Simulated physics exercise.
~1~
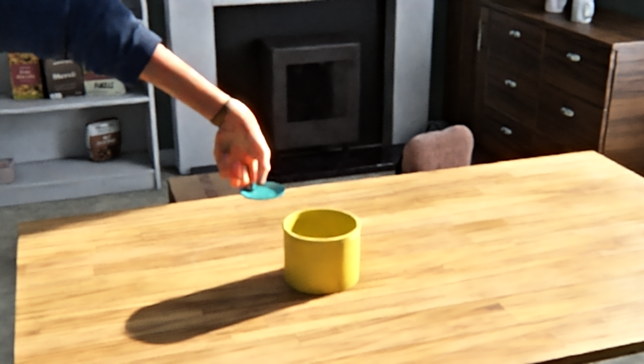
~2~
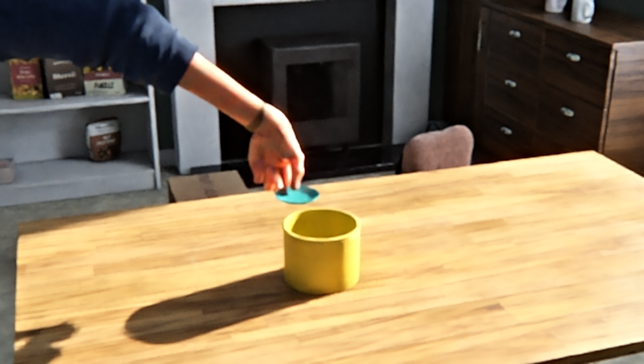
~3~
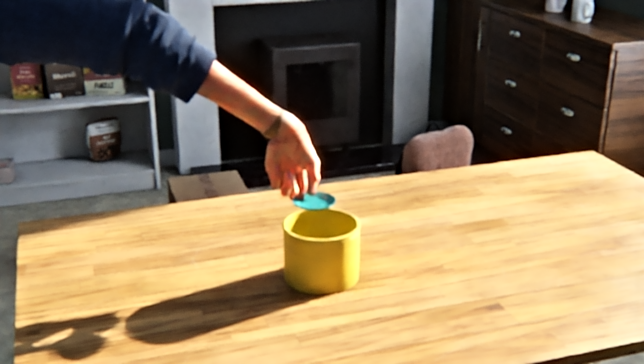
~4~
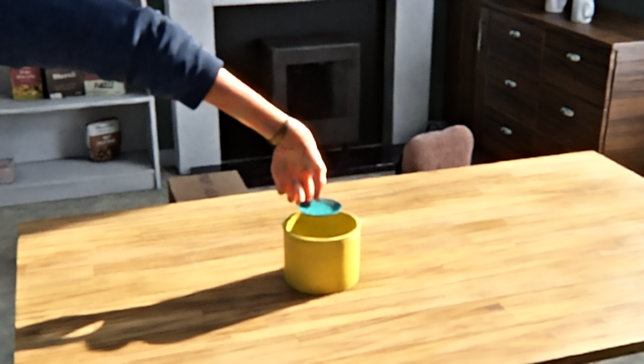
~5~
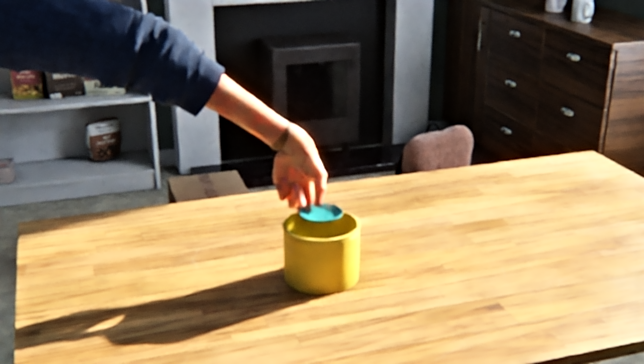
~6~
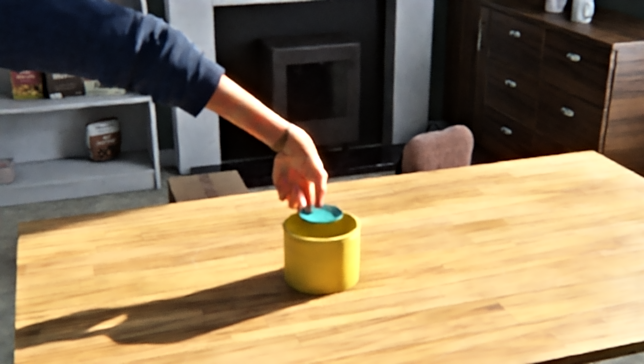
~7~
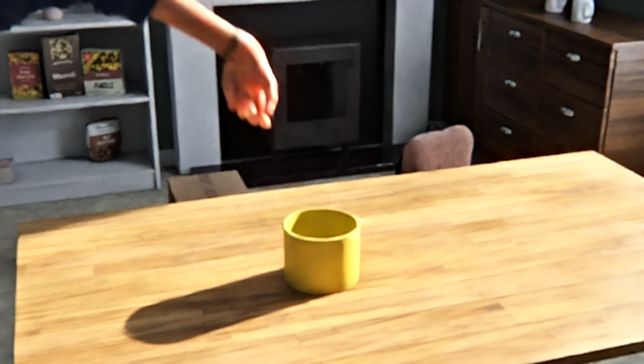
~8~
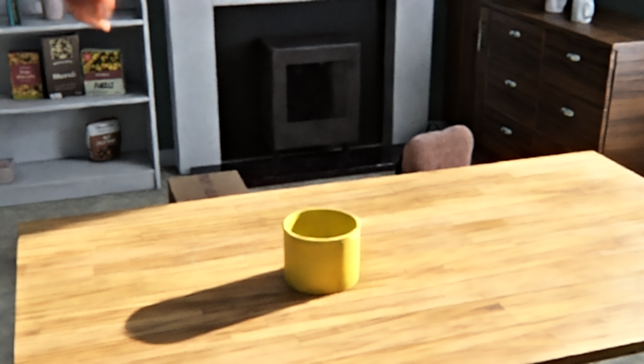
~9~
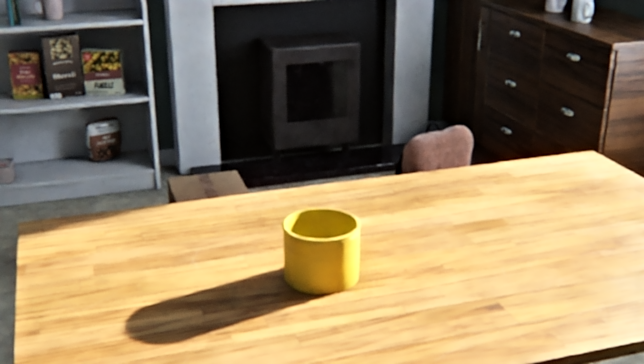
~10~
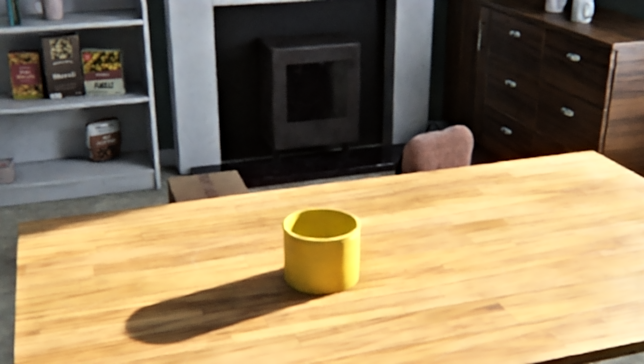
At first, a hand in a dark blue sleeve reaches in from the left, holding a small turquoise saucer above a wooden table where a yellow round container stands. The hand carries the saucer to the right until it hovers over the container's open top. It then lowers the saucer to the rim and pauses there briefly. Next the fingers let go, the saucer drops inside, and the empty hand draws back toward the upper left. The hand leaves, and the yellow container stays still on the table with the saucer out of sight within it.
